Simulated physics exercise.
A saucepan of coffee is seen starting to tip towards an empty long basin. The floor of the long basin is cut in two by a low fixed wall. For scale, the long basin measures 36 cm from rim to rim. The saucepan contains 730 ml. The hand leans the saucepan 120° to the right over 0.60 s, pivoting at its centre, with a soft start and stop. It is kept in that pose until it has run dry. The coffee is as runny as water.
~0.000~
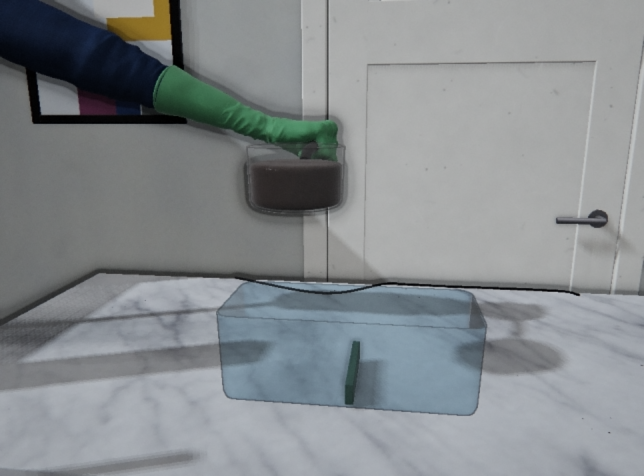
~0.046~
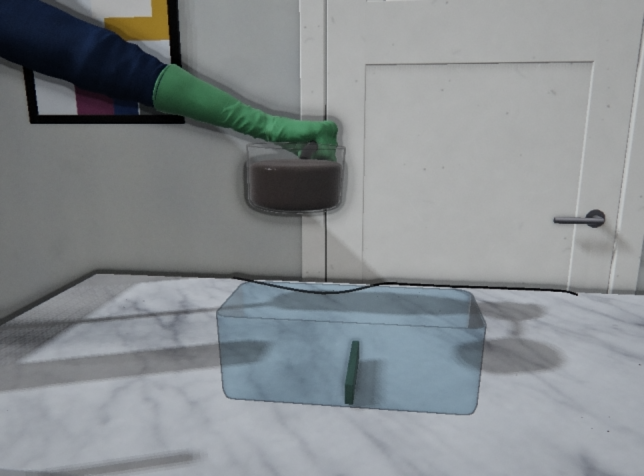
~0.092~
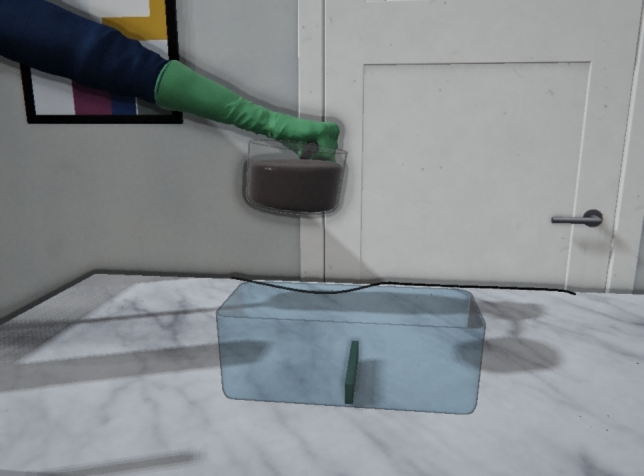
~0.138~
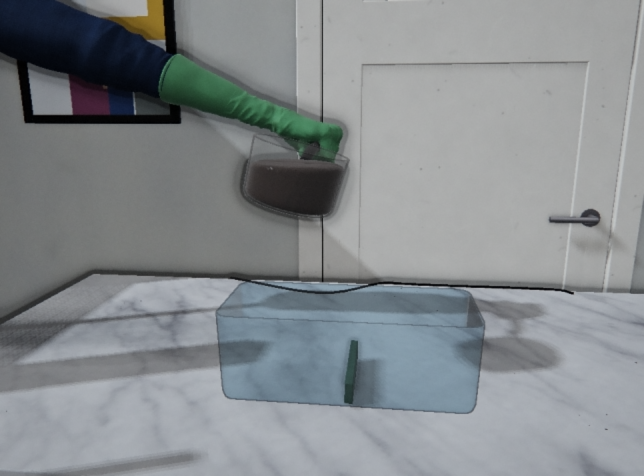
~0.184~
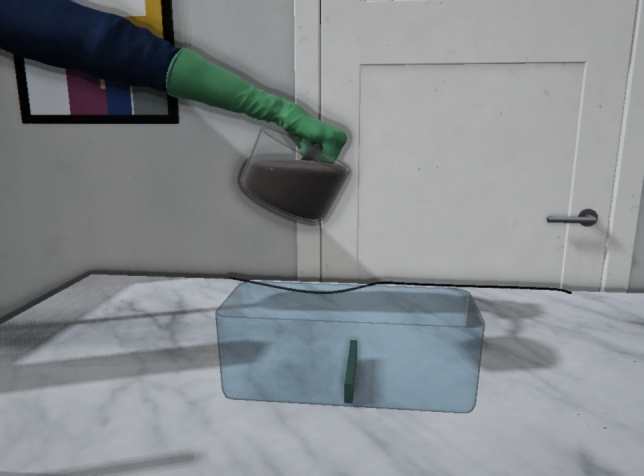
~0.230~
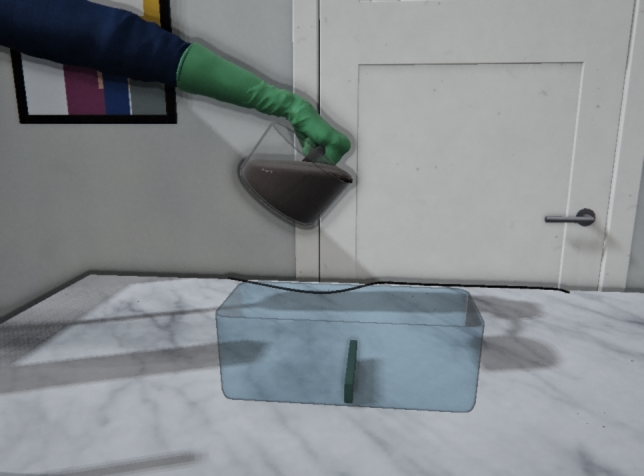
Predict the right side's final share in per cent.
The right side finishes with roughly 75 per cent.
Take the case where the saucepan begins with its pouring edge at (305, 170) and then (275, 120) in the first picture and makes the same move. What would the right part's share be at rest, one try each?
In order, 30 and 15 per cent.
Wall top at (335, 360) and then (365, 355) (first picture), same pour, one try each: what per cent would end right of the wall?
I'd put it at about 80 per cent for the first and about 60 per cent for the second.
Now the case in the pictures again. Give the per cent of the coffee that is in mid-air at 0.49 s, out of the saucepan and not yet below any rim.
56 per cent.
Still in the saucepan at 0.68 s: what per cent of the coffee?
Remaining share: Approx. 2 %.
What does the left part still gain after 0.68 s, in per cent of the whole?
Near 5 percent, more or less.
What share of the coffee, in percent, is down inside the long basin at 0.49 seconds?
Near 22 in a hundred.
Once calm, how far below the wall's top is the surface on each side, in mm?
Measured: Left around 26 mm, right around 8 mm.
By 0.49 s the tilt is 110° and 23 per cent is still to pour, 0 is left of the wall and 21 right of it.
By 0.68 s the tilt is 120° and 2 per cent is still to pour, 17 is left of the wall and 72 right of it.
By 0.88 s the tilt is 120° and 0 per cent is still to pour, 20 is left of the wall and 76 right of it.
By 1.10 s the tilt is 120° and 0 per cent is still to pour, 21 is left of the wall and 76 right of it.
At rest 22 per cent lies left of the wall, 75 right of it and 3 outside.
